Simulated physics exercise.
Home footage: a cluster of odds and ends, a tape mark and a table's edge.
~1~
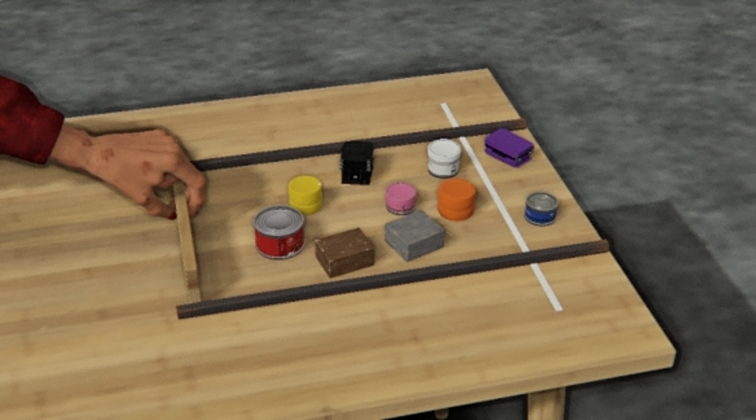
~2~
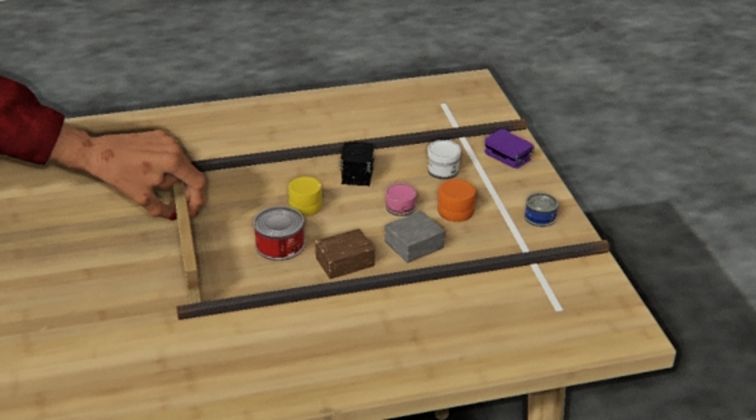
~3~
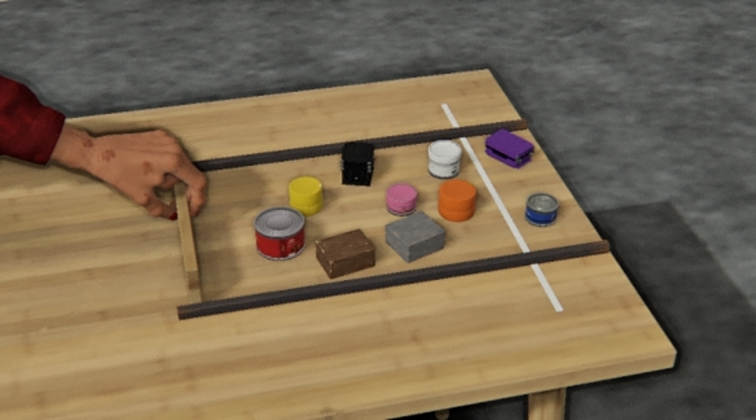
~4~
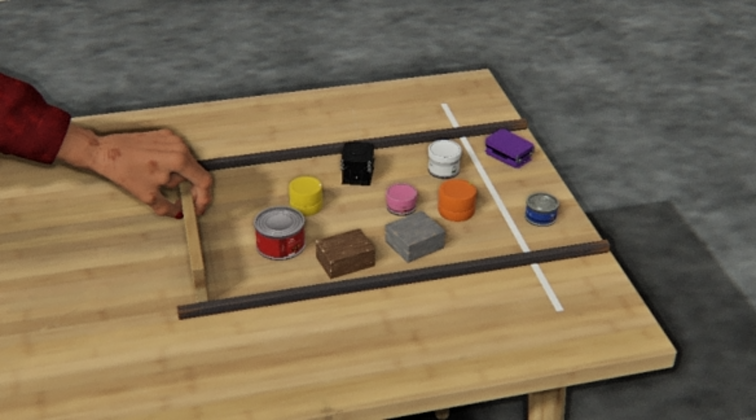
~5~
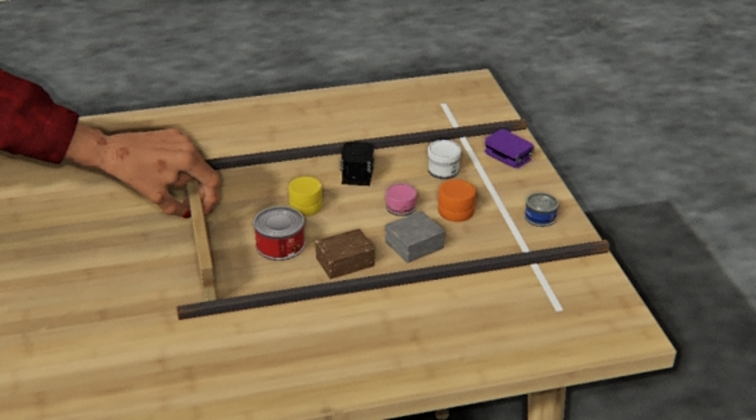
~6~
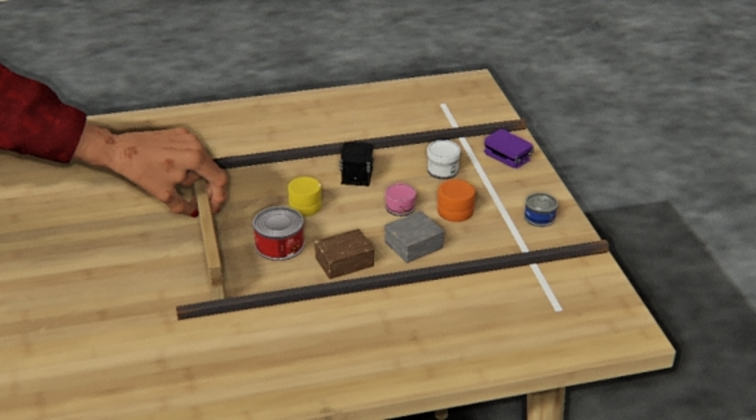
A hand in a dark red sleeve grips a short wooden board at the left of a pale wooden table, seen from above at an angle over a grey floor. Between two dark rails sit red, yellow, black, brown, pink, grey, orange and white items, with purple and blue ones beyond a white tape line. The hand slides the board slightly right; the objects and camera stay still.
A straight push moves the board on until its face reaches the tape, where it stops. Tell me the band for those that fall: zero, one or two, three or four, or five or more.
Just one or two tumble.
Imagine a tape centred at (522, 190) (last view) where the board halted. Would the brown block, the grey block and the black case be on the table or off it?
In short: Brown block safe, grey block gone, black case safe.
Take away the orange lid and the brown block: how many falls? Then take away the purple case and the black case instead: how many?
0 for the first case, 1 for the second.
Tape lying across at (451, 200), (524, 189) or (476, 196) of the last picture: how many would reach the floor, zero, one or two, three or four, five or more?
Lab note - count per position: Not one; five or more; one to two.
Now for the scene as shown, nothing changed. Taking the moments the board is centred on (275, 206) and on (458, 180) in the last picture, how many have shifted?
1 by the first point, 10 by the second.
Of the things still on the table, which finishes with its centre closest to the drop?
The answer is the purple case.
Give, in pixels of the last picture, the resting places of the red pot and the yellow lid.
The red pot finishes at (527, 200); the yellow lid finishes at (497, 163).
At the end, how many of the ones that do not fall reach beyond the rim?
The count is 2.
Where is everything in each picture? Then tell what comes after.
In the first picture, purple case (508, 150); blue tin (541, 209); white tin (444, 159); board (183, 218); tape (493, 193).
In the second picture, blue tin (541, 210); yellow lid (306, 196).
In the third picture, white tin (444, 160); orange lid (457, 201).
In the fourth picture, purple case (509, 150); grey block (415, 236).
In the fifth picture, blue tin (541, 209); board (198, 216).
In the sixth picture, purple case (508, 150); blue tin (541, 210); white tin (443, 160); board (205, 215); tape (493, 193).
A little later, none off yet; purple case at rest near (508, 150); blue tin at rest near (541, 210); white tin at rest near (443, 160).
When it is over, the number that fall off is one or two; down, blue tin.
